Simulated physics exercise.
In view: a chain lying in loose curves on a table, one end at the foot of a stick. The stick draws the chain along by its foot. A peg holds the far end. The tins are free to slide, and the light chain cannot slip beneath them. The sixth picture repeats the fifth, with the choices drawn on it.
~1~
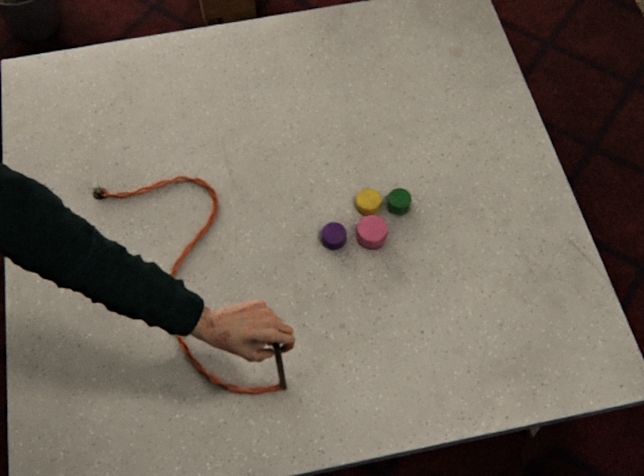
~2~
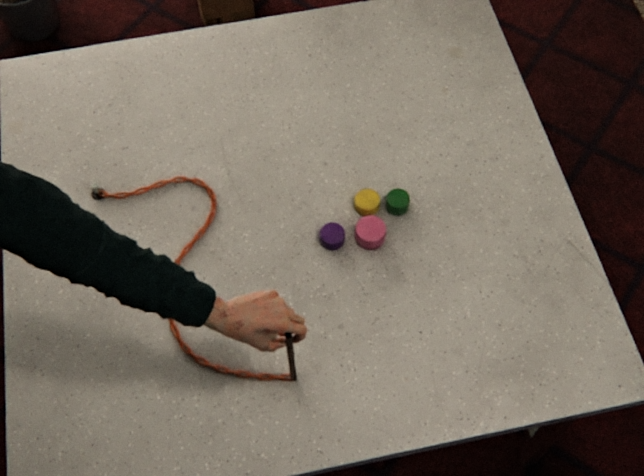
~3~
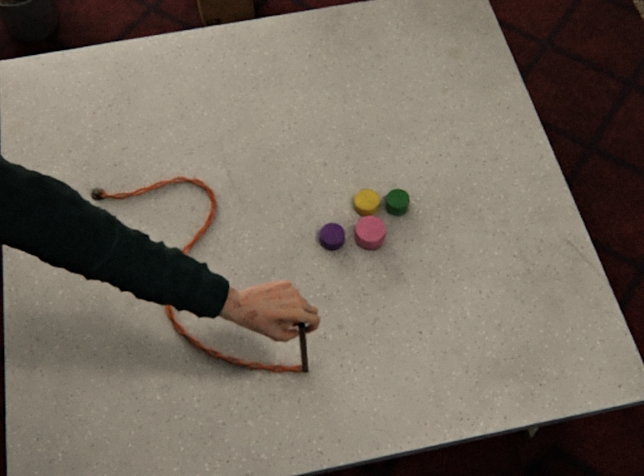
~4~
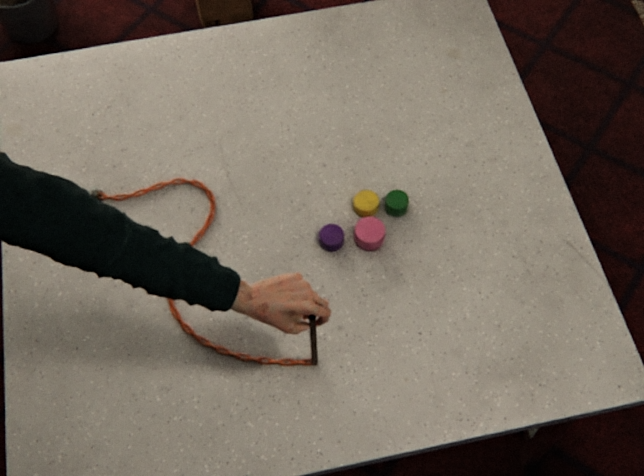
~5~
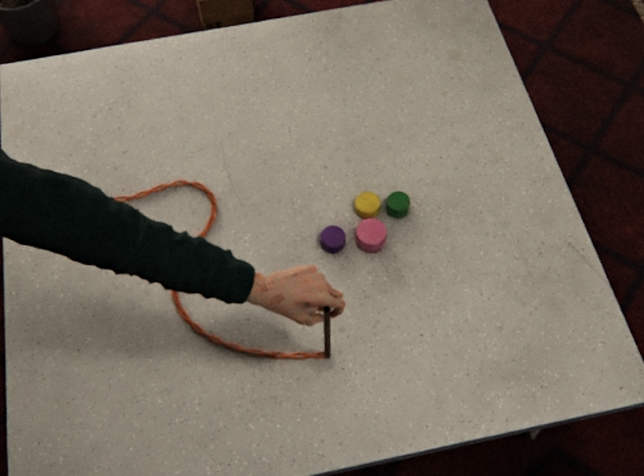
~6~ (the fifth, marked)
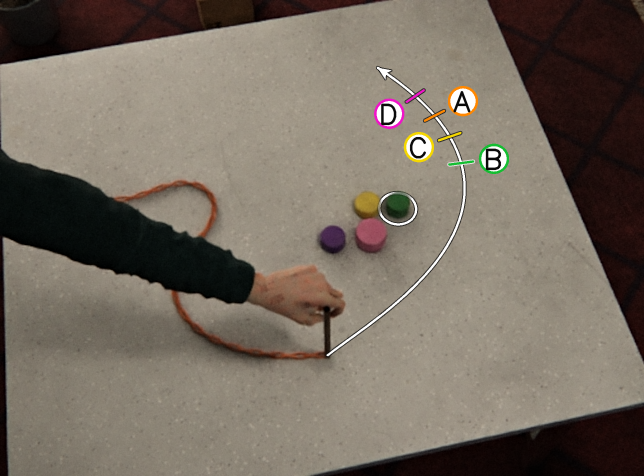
An arm in a dark green sleeve reaches in from the left over a pale speckled table, seen from above at a tilt, with a dark red floor around it. An orange chain curves across the left side, its far end at a small peg, while yellow, green, purple and pink tins sit right of centre. The hand moves a dark upright stick steadily right and slightly upward, drawing the chain's near end along as the tins stay put.
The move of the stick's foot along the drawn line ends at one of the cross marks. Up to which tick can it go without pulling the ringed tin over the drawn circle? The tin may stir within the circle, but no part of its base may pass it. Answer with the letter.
No farther than B.
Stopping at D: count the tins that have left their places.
Four.
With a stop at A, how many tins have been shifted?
Four.
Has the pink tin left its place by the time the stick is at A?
Yes.
On the marked copy, A at (435, 116); B at (461, 163); C at (450, 137); D at (415, 96); the ring at (398, 209); the route from (328, 355) via (463, 208) to (378, 68).
Taking B. A third of the way, foot of the stick (404, 296); green tin (398, 205).
Two thirds of the way, foot of the stick (456, 229); green tin (398, 205).
When it is over, foot of the stick (461, 164); pink tin (364, 222); yellow tin (367, 199); green tin (398, 205); purple tin (336, 222); the green tin is still in its ring.
As for the rest, A drags the ringed tin to (380, 177); C drags the ringed tin to (387, 191); D drags the ringed tin to (370, 166).
